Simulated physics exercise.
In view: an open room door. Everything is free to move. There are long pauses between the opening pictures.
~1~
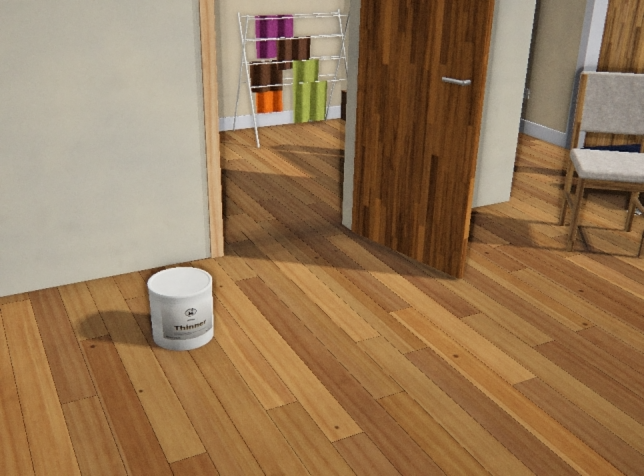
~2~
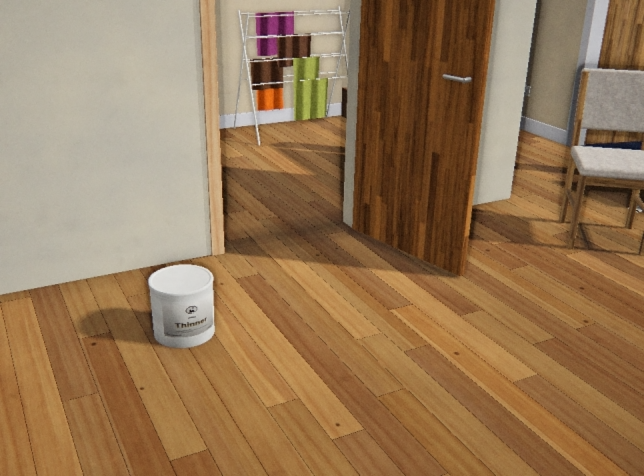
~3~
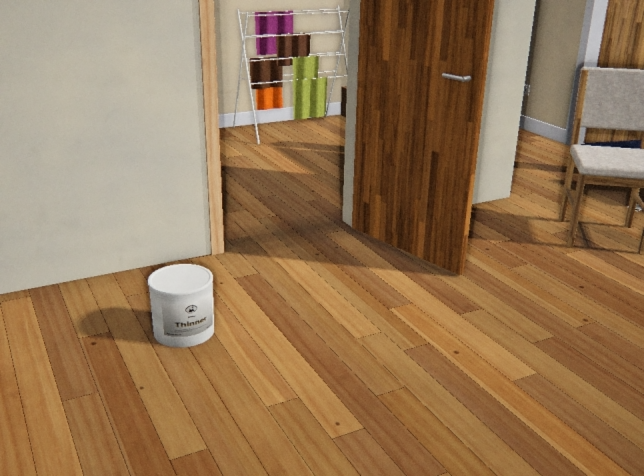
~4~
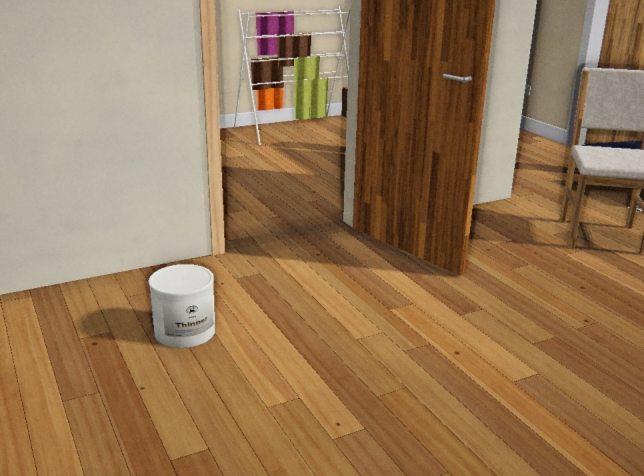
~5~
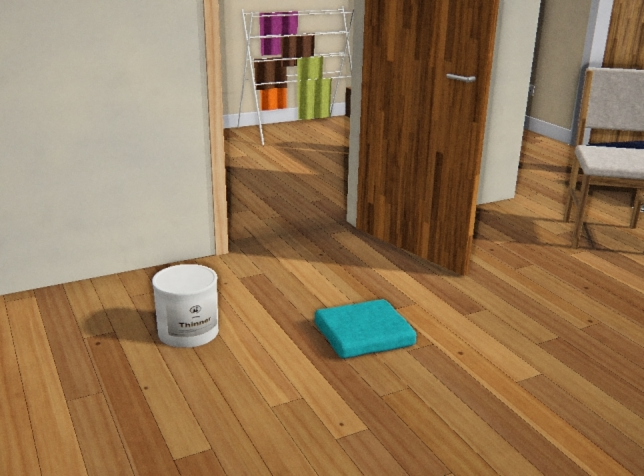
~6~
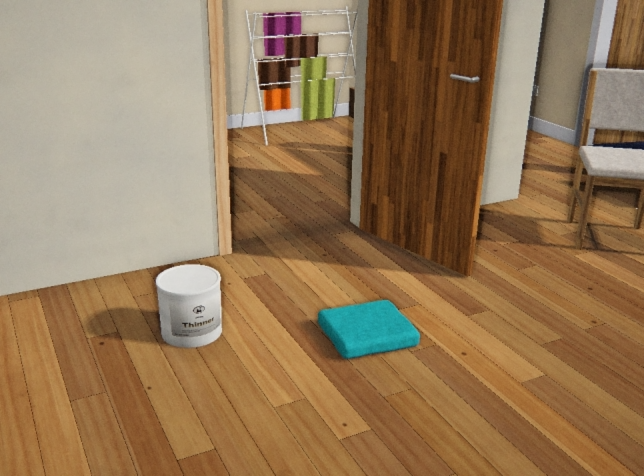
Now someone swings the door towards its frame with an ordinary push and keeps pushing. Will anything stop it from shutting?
As it turns out, it shuts.
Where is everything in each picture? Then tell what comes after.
In the first frame, door wide open and still; white pail (182, 308).
In the second frame, door wide open and still; white pail (183, 306).
In the third frame, door wide open and still; white pail (182, 305).
In the fourth frame, door wide open and still; white pail (183, 306).
In the fifth frame, door wide open and still; white pail (187, 305).
In the sixth frame, door wide open and still; turquoise cushion (368, 328); white pail (190, 306).
Then, 0.60 s past the last view, open by 79°.
Then, 1.00 s past the last view, open by 43°.
Then, 1.30 s past the last view, open by 15°.
Finally, open by 0°; both still in place. Final places as the last picture's camera would see them, turquoise cushion near (368, 328).
